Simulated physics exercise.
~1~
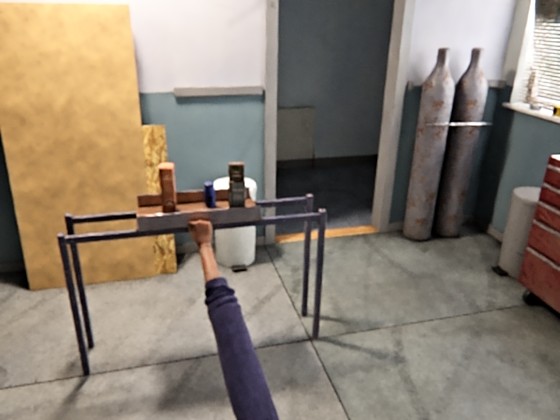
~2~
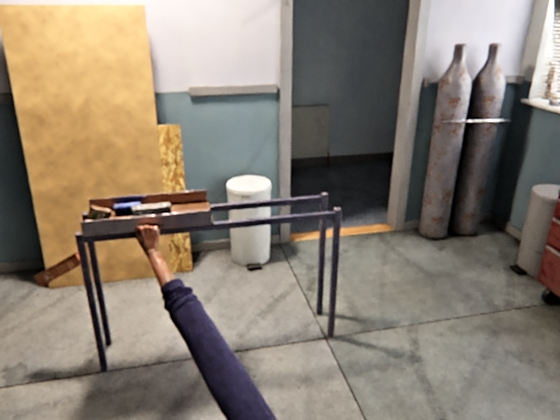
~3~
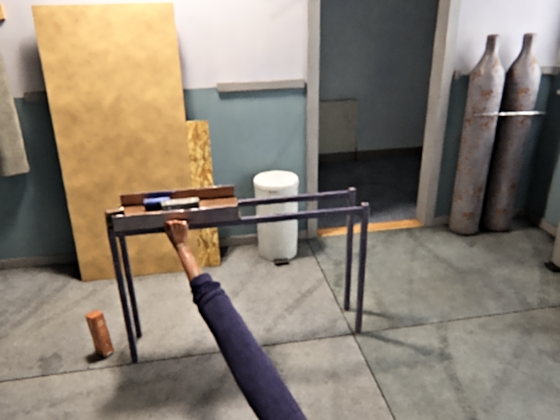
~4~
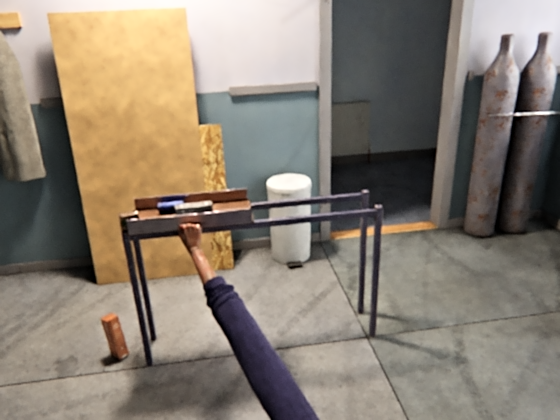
A hand shoves a tray left along a metal stand, toppling its items and sending an orange carton to the floor.
